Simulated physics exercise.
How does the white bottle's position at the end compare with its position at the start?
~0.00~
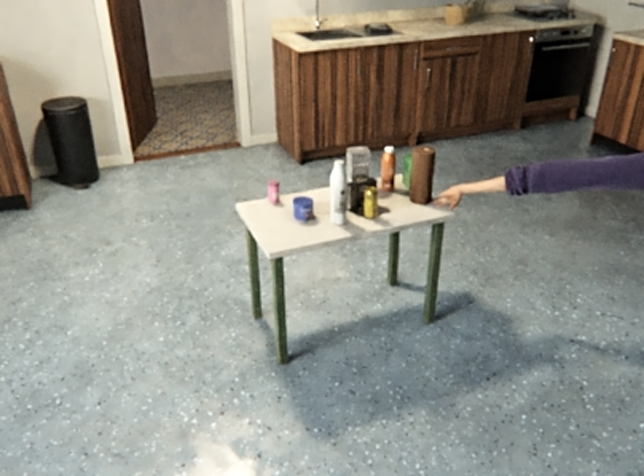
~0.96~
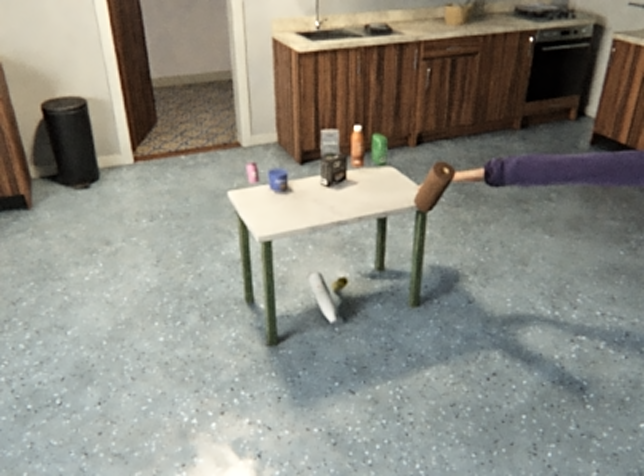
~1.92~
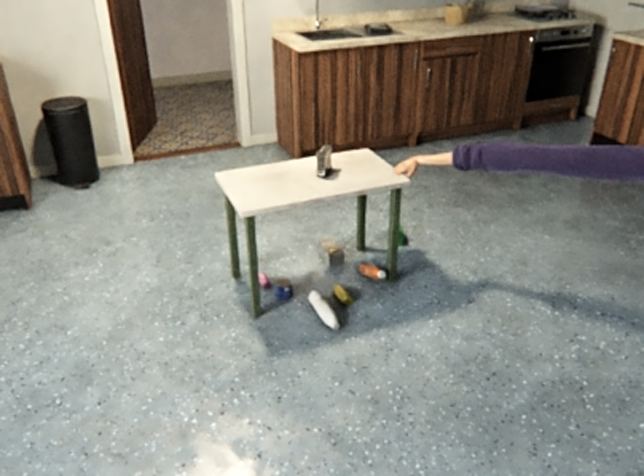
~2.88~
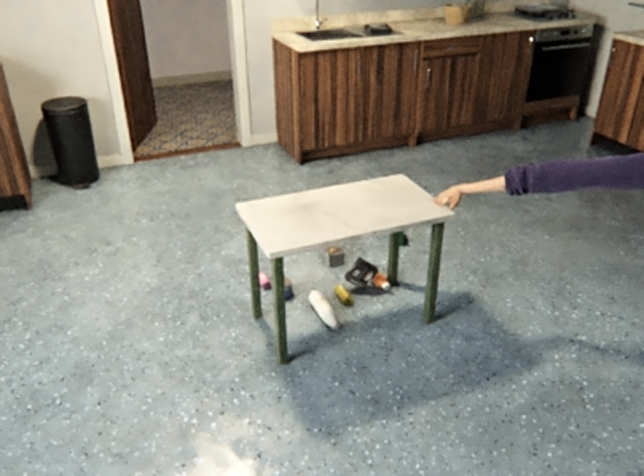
At the start the white bottle stands upright on the table, but at the end it lies on its side on the floor.
